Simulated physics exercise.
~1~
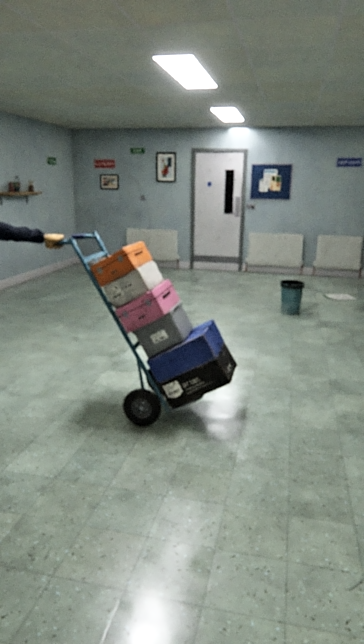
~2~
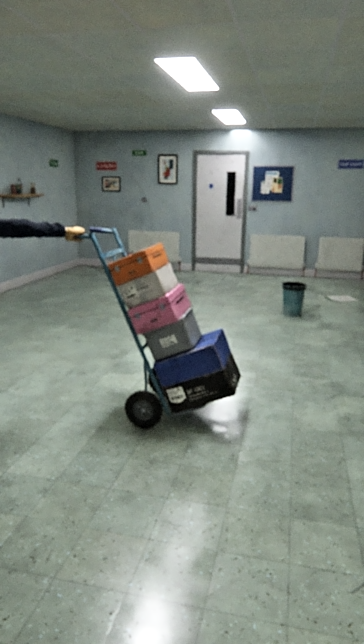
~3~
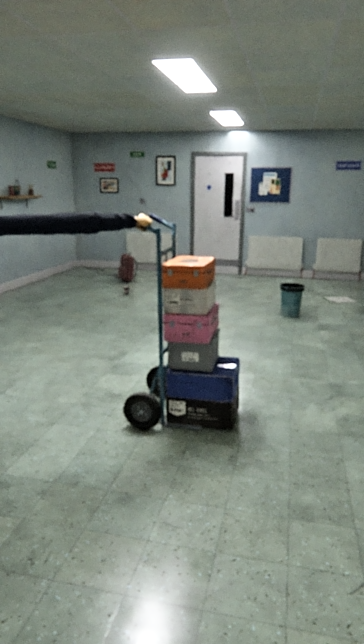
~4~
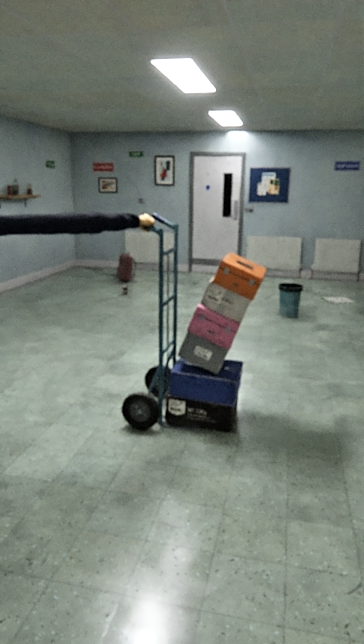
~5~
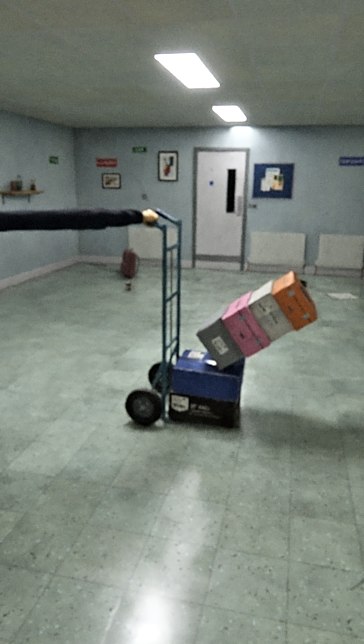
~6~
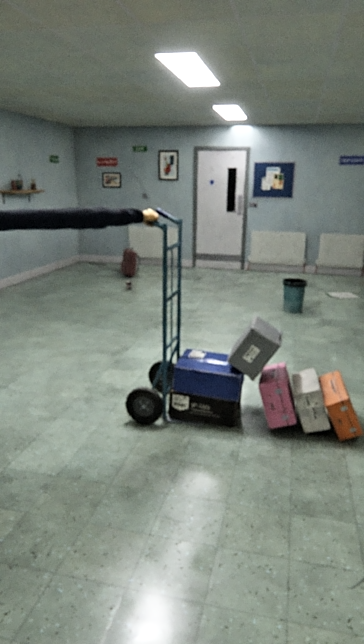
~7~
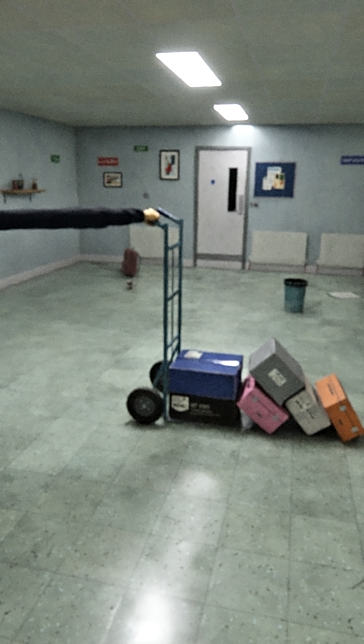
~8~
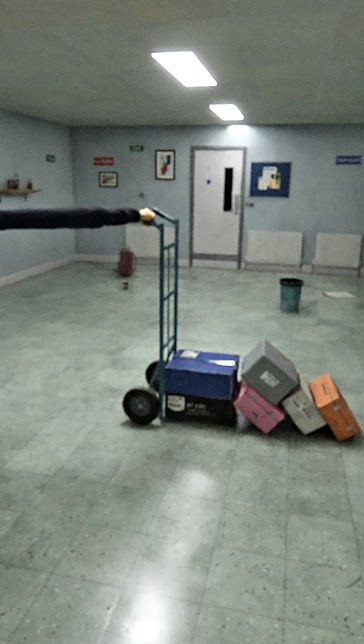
The clip shows an arm swinging a loaded hand truck upright on a tiled floor, after which the orange, white, pink and grey boxes tip off to the right and tumble down, ending in a leaning row beside the blue and black boxes still stacked at the truck's base.
